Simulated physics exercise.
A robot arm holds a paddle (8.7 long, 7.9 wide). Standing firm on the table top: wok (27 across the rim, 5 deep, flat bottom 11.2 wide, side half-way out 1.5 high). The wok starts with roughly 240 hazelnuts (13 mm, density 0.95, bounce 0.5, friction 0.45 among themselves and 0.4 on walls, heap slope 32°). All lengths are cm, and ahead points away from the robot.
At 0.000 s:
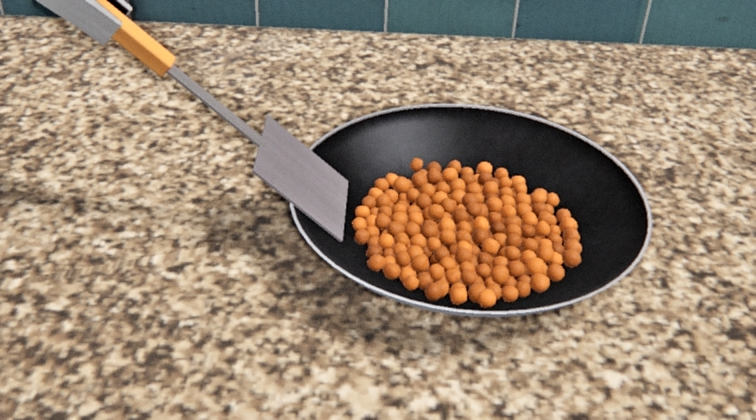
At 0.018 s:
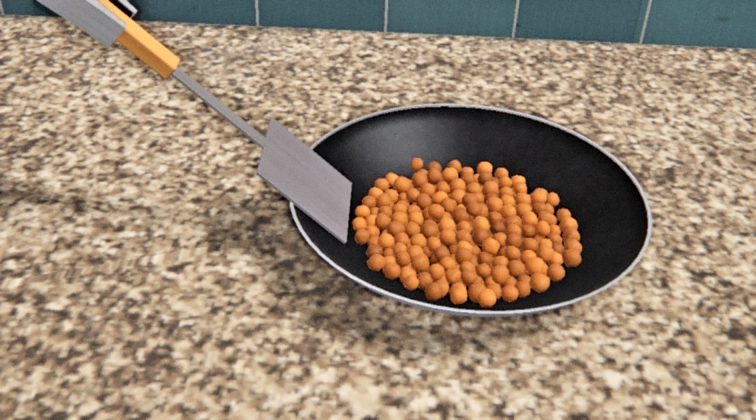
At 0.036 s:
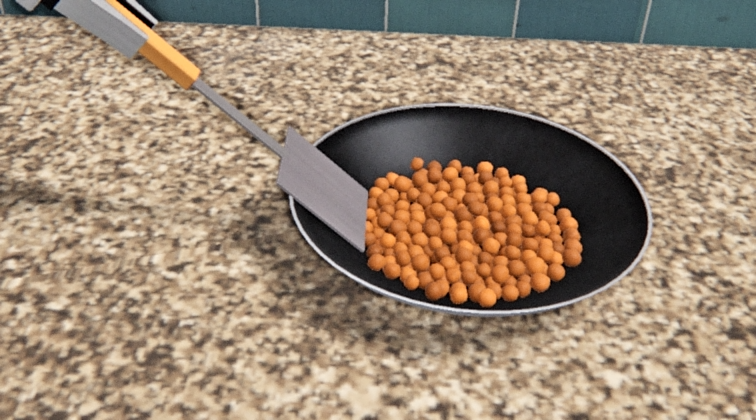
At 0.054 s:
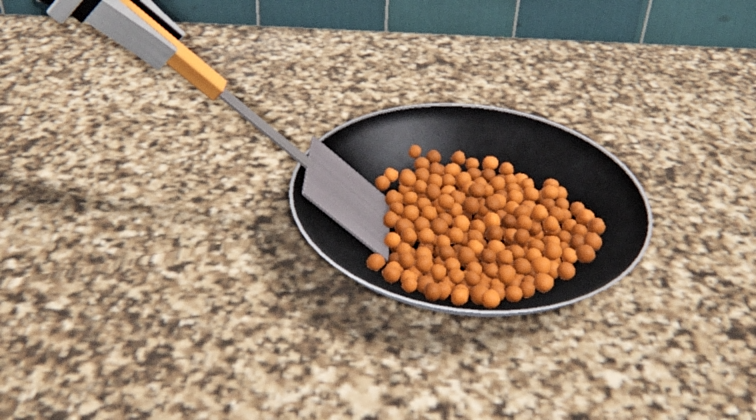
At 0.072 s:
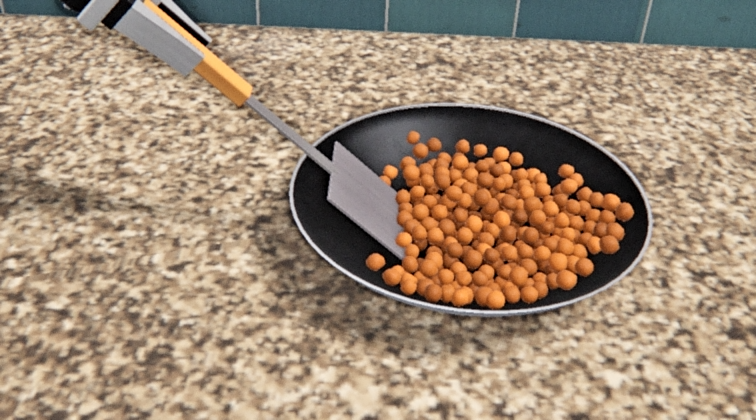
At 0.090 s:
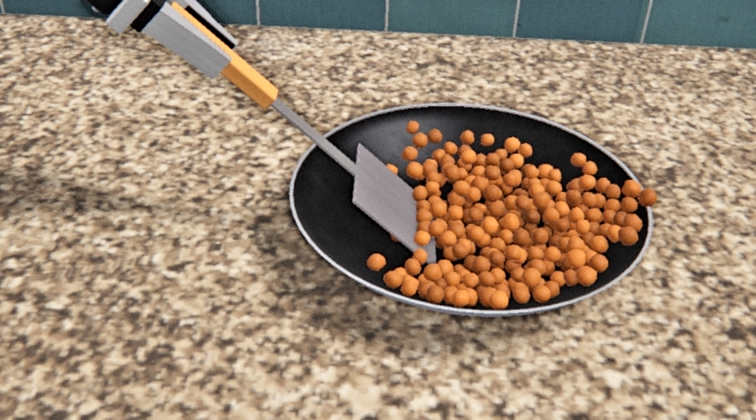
A paddle held by a robot arm moved right and down into a black wok on a speckled counter, pushing the heap of round orange-brown hazelnuts toward the right side and spreading them out.
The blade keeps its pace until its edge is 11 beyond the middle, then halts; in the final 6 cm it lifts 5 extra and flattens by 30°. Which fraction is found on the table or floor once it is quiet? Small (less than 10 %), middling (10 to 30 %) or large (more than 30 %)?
On the table or floor the share is large, more than 30 %.
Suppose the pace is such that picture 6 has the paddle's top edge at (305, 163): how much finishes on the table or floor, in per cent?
About 15 per cent.
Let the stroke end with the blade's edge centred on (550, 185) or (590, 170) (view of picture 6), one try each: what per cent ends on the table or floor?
About 10 and 25 per cent.
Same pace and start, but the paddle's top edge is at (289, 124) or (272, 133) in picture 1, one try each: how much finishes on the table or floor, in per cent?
Some 35 and 40 per cent.
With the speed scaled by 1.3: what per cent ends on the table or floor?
About 45 per cent.
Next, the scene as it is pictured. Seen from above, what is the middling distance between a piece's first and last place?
Some 8 cm.
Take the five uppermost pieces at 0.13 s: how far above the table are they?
About 7 cm.
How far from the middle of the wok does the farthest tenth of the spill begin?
Some 75 cm.
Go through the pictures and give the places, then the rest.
In the first frame, the paddle top edge at (260, 142), sloping 43°; upper third of the load around (467, 222), from x 360 to 570, top at y 165; 239 in the wok.
In the second frame, the paddle top edge at (264, 144), sloping 43°; upper third of the load around (467, 222), from x 360 to 575, top at y 165.
In the third frame, the paddle top edge at (283, 154), sloping 43°; upper third of the load around (463, 219), from x 365 to 575, top at y 165.
In the fourth frame, the paddle top edge at (308, 163), sloping 43°; upper third of the load around (486, 208), from x 375 to 595, top at y 150.
In the fifth frame, the paddle top edge at (332, 169), sloping 43°; upper third of the load around (518, 203), from x 375 to 625, top at y 140.
In the sixth frame, the paddle top edge at (356, 171), sloping 43°; upper third of the load around (537, 200), from x 375 to 650, top at y 130; 239 in the wok.
After 0.13 s, sloping 43°, highest piece 8 above the table; 234 in the wok, 5 on the blade or in flight.
After 0.18 s, sloping 34°, highest piece 9 above the table; 223 in the wok, 16 on the blade or in flight.
After 0.40 s, sloping 13°, highest piece 19 above the table; 145 in the wok, 60 on the table or floor, 34 on the blade or in flight.
After 1.45 s, sloping 13°, highest piece 3 above the table; 145 in the wok, 94 on the table or floor.
In the end, 145 in the wok, 94 on the table or floor. That is 39 % on the table or floor.
